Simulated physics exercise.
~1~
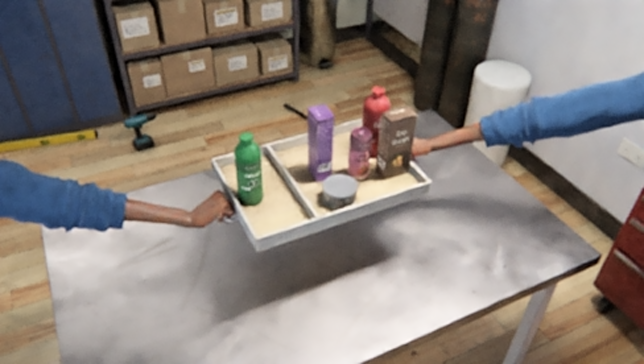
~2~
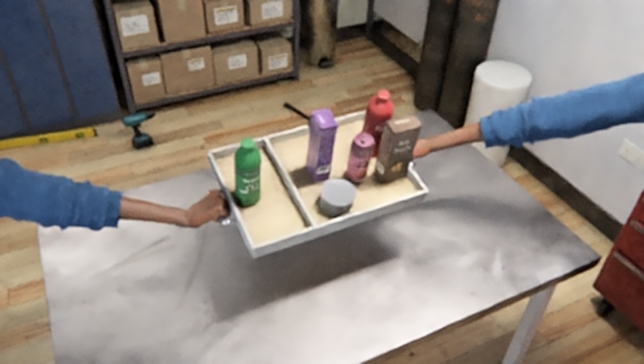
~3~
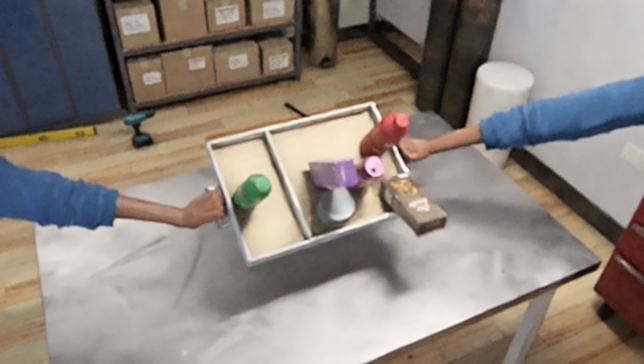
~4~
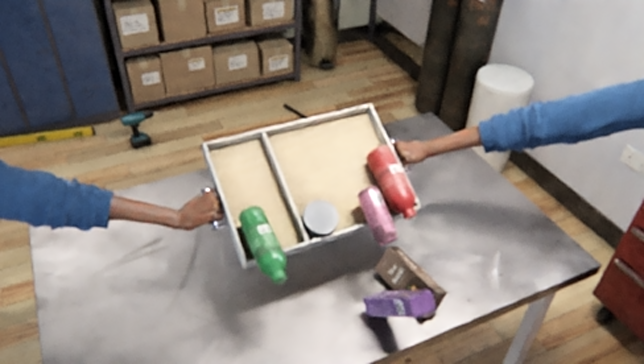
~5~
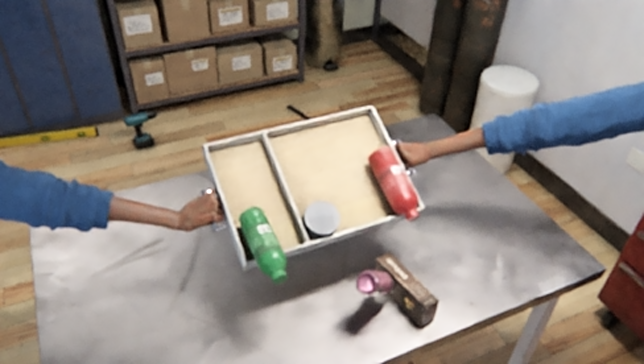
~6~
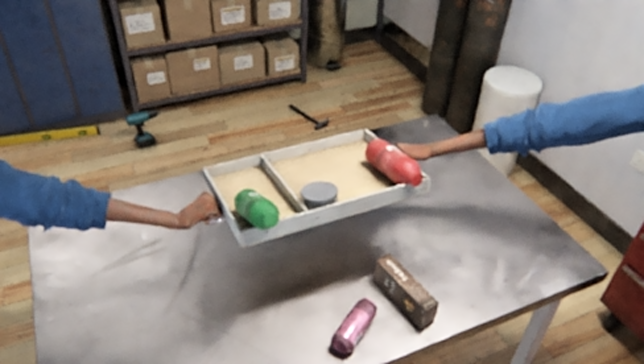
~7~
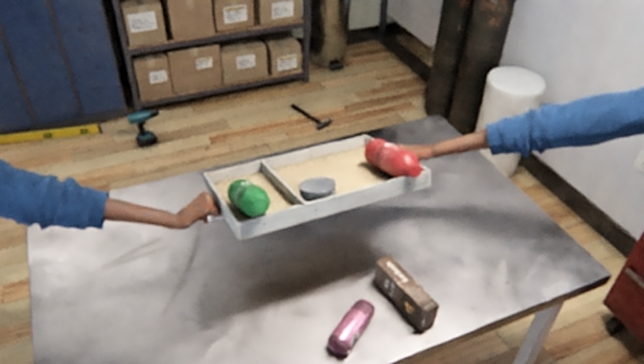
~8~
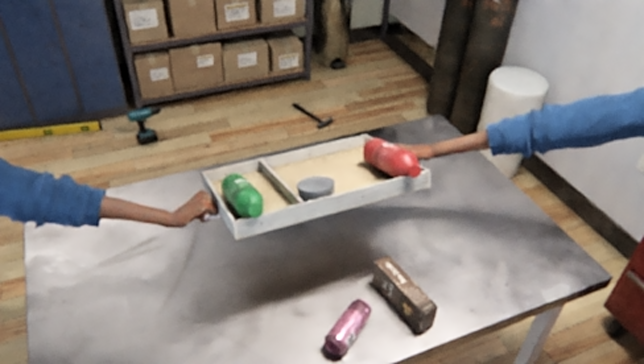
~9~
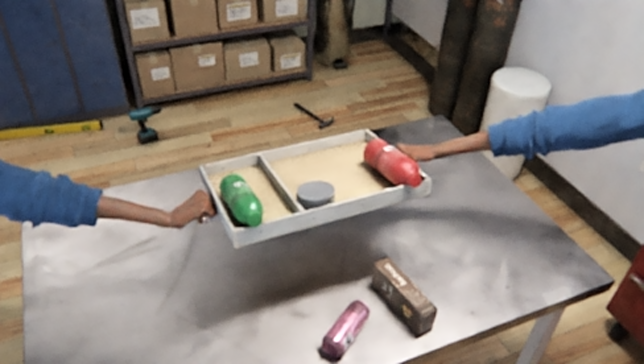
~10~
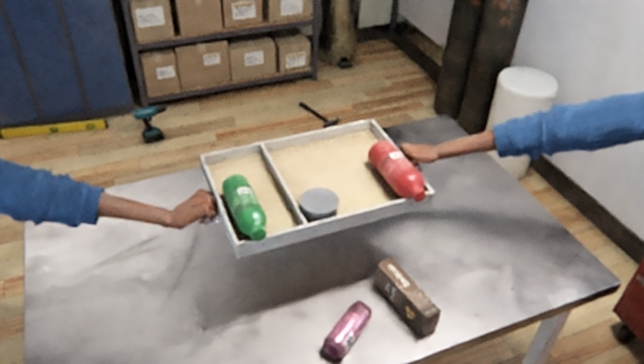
A shallow divided tray, held at its ends by two blue-sleeved arms above a grey metal table in a workshop, is seen from above. It carries a green bottle on the left, a grey tub near the middle, and a purple carton, pink can, red bottle and brown packet on the right. The tray tips towards the viewer, and the carton and packet tumble off, followed by the can, while both bottles topple. The tray then levels and tilts slightly the other way. Finally, the bottles lie beside the upright tub, with the can and packet on the table.
